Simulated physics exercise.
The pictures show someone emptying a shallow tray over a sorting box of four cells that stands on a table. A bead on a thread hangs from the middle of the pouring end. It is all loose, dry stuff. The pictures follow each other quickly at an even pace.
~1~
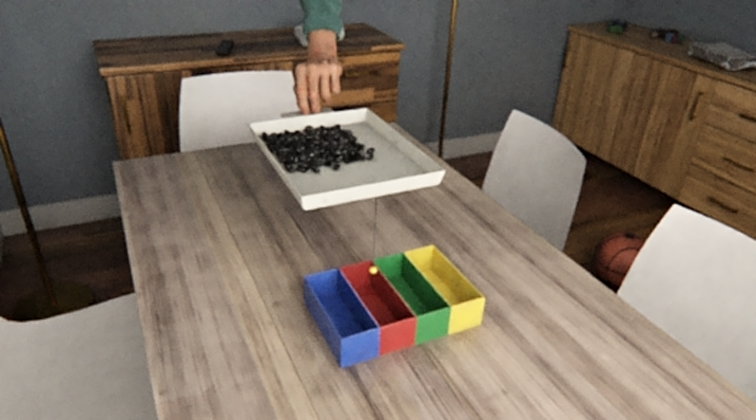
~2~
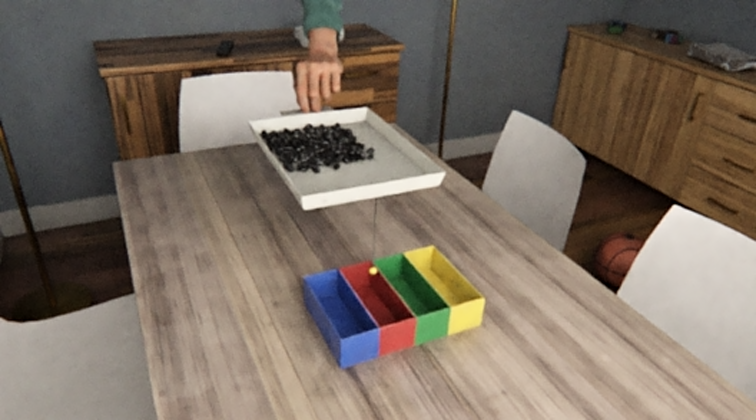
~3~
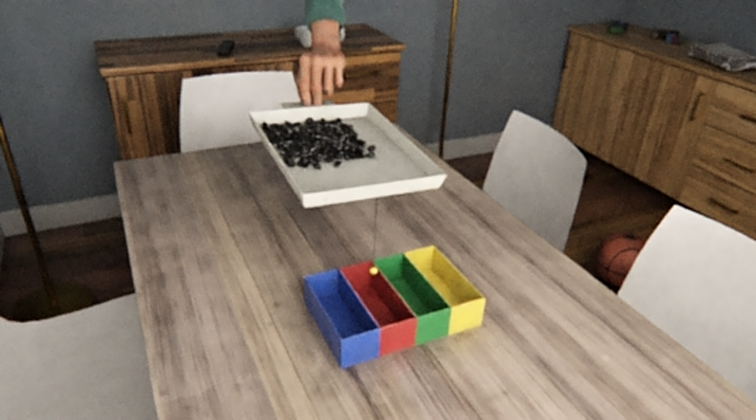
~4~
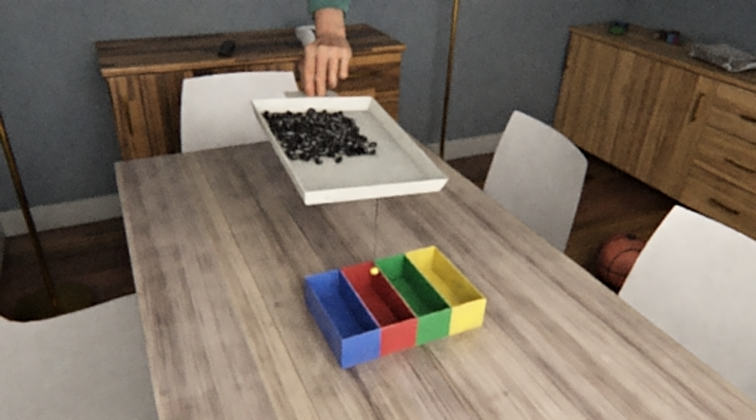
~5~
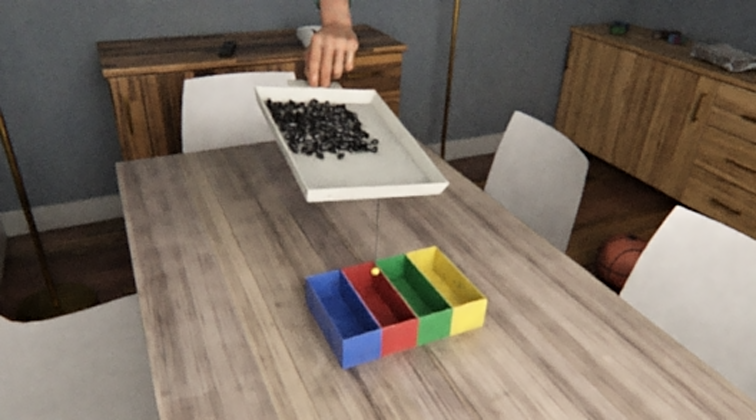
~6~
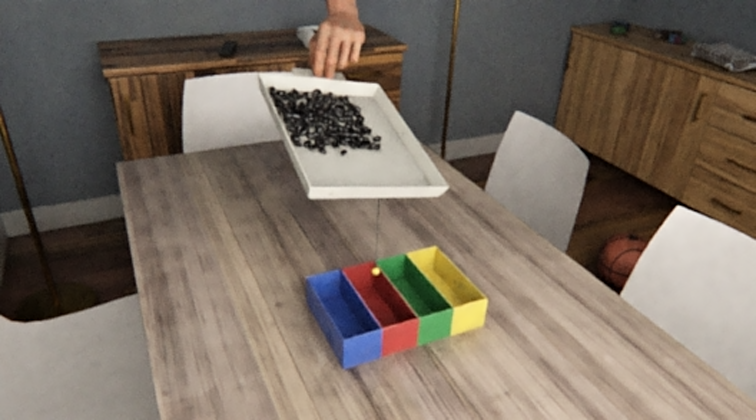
In a dining room with white chairs and wooden sideboards, a steady view looks down along a wooden table. A hand at the far end holds a shallow white tray of black beans above a box with blue, red, green and yellow cells, a small yellow bead hanging on a thread over it. The hand gradually raises the tray's far end, tilting it toward the viewer with its right near corner lowest.
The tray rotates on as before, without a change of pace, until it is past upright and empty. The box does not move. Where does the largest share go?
The yellow one ends fullest.
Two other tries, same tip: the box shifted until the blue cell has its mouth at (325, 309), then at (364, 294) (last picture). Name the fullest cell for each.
The first try: The cell in yellow. The second: That green cell.
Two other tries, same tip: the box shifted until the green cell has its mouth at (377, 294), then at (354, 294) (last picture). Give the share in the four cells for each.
First some 10, then 0 per cent.
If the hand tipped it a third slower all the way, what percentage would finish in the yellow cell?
Some 80 per cent.
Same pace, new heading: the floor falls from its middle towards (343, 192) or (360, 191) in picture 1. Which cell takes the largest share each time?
At the first place the blue one, at the second the blue cell.
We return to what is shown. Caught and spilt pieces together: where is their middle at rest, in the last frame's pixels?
Roughly at (434, 288).
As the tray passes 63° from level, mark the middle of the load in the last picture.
Near (419, 187).
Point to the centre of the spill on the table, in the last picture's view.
Near (494, 285).
Shortly afterwards, tray tipped steeply; all but a few on the tray; a little falling or outside the box.
Next, tray tipped past a quarter turn; near a third on the tray; near half in the yellow cell; a little in the green cell; near a quarter falling or outside the box.
Some moments later, tray tipped past a quarter turn; the bulk in the yellow cell; a little in the green cell; only a few in the red cell; a little falling or outside the box.
In the end, tray tipped past a quarter turn; the bulk in the yellow cell; a little in the green cell; only a few in the red cell; none at all in the blue cell; a little outside the box.
